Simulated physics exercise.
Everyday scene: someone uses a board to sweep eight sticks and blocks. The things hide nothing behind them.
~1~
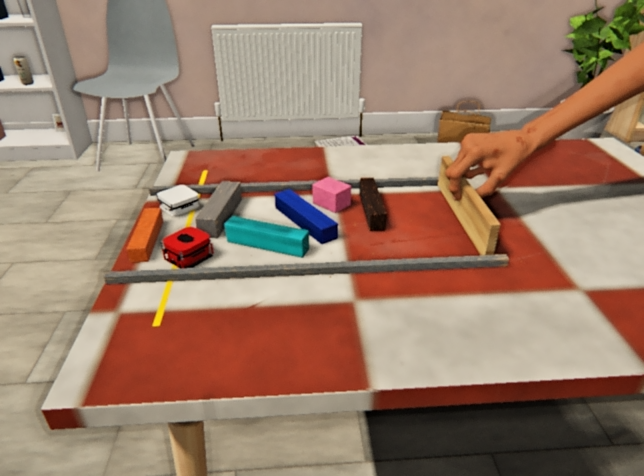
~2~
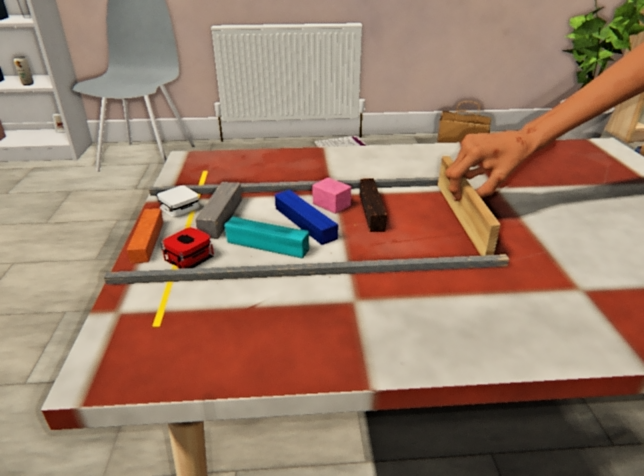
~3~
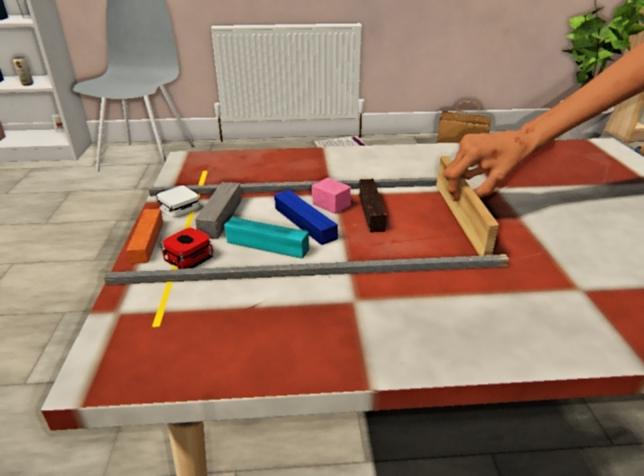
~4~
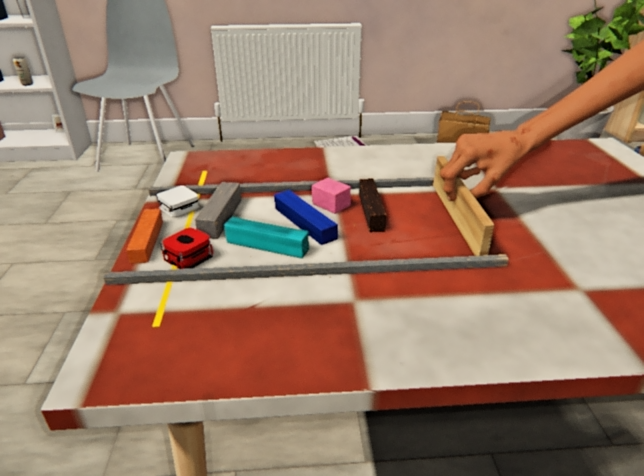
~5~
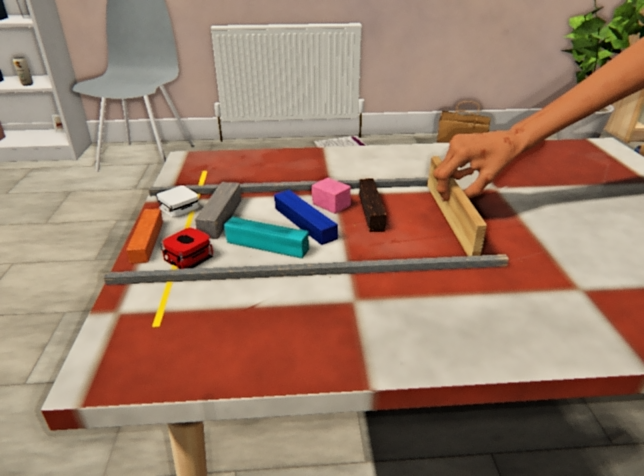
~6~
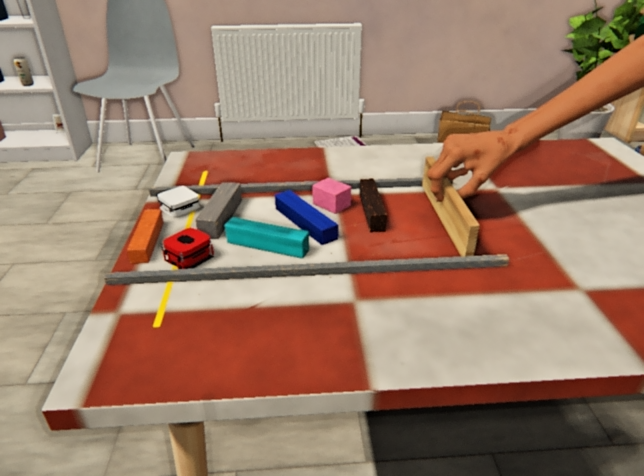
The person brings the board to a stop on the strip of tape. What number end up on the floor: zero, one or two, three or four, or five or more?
You'd see three or four pieces leave the end and fall.
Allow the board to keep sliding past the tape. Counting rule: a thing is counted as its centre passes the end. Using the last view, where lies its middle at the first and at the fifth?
About (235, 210), then (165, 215).
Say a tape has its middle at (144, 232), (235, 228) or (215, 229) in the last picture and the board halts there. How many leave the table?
Respectively 7, 0 and 2.
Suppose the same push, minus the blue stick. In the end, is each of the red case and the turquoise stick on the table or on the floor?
The red case is still there, the turquoise stick is still there.
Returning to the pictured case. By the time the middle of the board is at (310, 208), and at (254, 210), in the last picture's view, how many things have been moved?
At first I count 4, and then 7.
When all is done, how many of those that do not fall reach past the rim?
2 of them.
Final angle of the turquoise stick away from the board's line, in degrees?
Angle: Around 50°.
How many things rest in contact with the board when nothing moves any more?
All in all, 2.
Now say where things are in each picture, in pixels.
In the first frame, orange bar (147, 234); white case (179, 202); red case (188, 249); board (465, 202); tape (187, 230).
In the second frame, white case (179, 202); pink block (332, 195).
In the third frame, red case (188, 249); board (463, 203).
In the fourth frame, orange bar (146, 235); grey bar (220, 209).
In the fifth frame, white case (179, 202); blue stick (304, 216).
In the sixth frame, orange bar (147, 235); white case (179, 203); red case (188, 249); board (447, 203); tape (187, 230).
A little later, none off yet; orange bar at rest near (147, 235); white case at rest near (179, 203); red case at rest near (188, 249).
Next, none off yet; orange bar at rest near (147, 235); white case shifted a little near (168, 203); red case at rest near (187, 249).
When it is over, the number that fall off is three or four; down, grey bar, red case, white case and orange bar.
